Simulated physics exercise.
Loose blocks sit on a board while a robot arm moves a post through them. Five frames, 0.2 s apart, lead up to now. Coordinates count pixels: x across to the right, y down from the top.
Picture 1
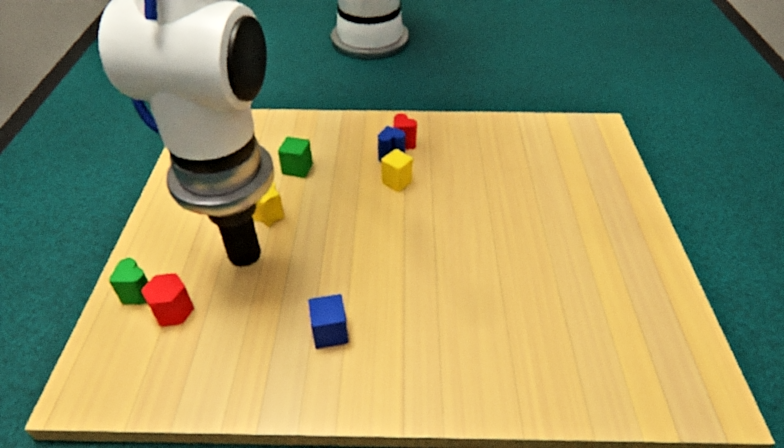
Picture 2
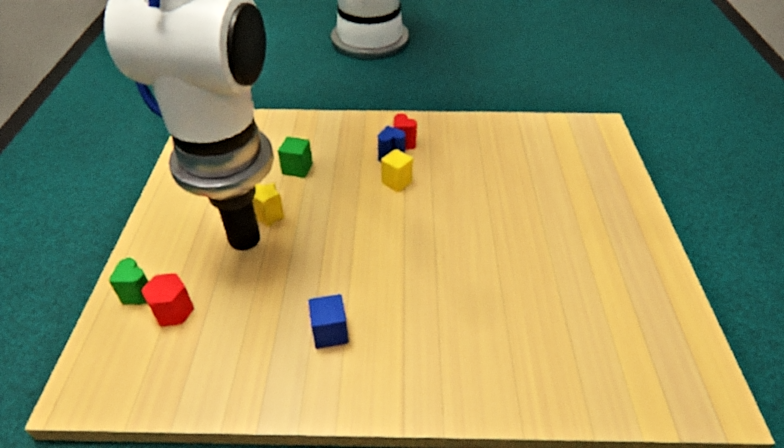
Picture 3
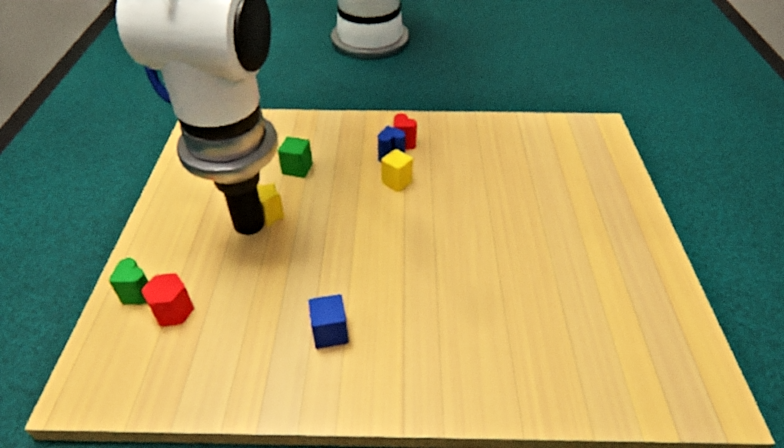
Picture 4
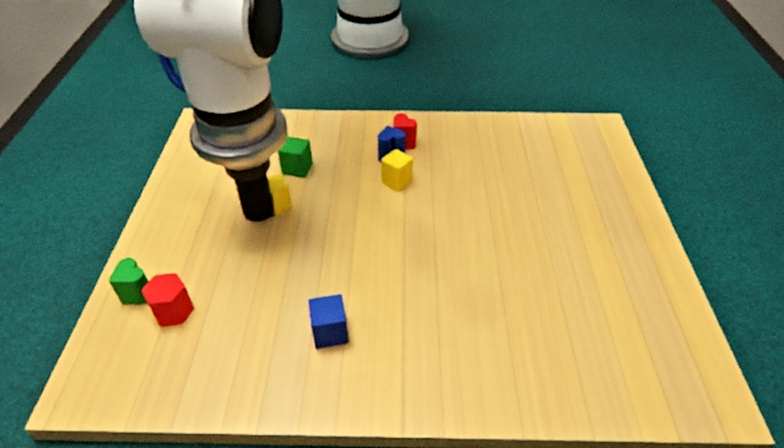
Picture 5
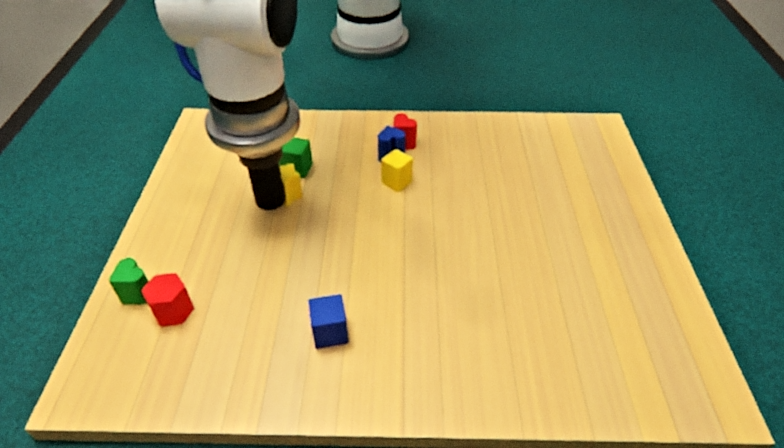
The robot arm moves its black post away and nudges a yellow block toward the green block.
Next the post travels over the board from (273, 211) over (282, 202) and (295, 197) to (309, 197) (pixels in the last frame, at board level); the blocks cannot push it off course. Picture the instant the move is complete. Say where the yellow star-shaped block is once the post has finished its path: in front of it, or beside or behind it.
Once the path is finished, the yellow star-shaped block lies beside or behind the post.
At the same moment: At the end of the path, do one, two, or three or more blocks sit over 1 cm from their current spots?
That makes 1 block.
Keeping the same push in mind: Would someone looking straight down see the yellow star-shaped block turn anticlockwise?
I expect so.
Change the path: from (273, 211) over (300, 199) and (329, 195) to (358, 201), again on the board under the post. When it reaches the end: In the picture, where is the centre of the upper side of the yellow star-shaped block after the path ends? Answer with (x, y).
I'd guess (314, 155).
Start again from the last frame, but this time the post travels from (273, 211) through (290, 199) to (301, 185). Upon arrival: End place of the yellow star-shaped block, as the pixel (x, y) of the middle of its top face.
The middle of its upper face should be somewhere near (312, 148).
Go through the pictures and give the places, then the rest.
In the first frame, post's lower end at (245, 256); yellow star-shaped block partly hidden; green square block at (294, 145).
In the second frame, post at (245, 240); blocks still.
In the third frame, post at (250, 225); blocks still.
In the fourth frame, post at (259, 213); yellow star-shaped block at (272, 182).
In the fifth frame, post at (271, 201); yellow star-shaped block at (283, 172); green square block at (294, 145).
On the path given first. Halfway along, post at (287, 189); yellow star-shaped block at (298, 160).
At the end, post at (308, 187); yellow star-shaped block at (311, 157), turned 25° anticlockwise; green square block at (295, 143), turned 15° anticlockwise.
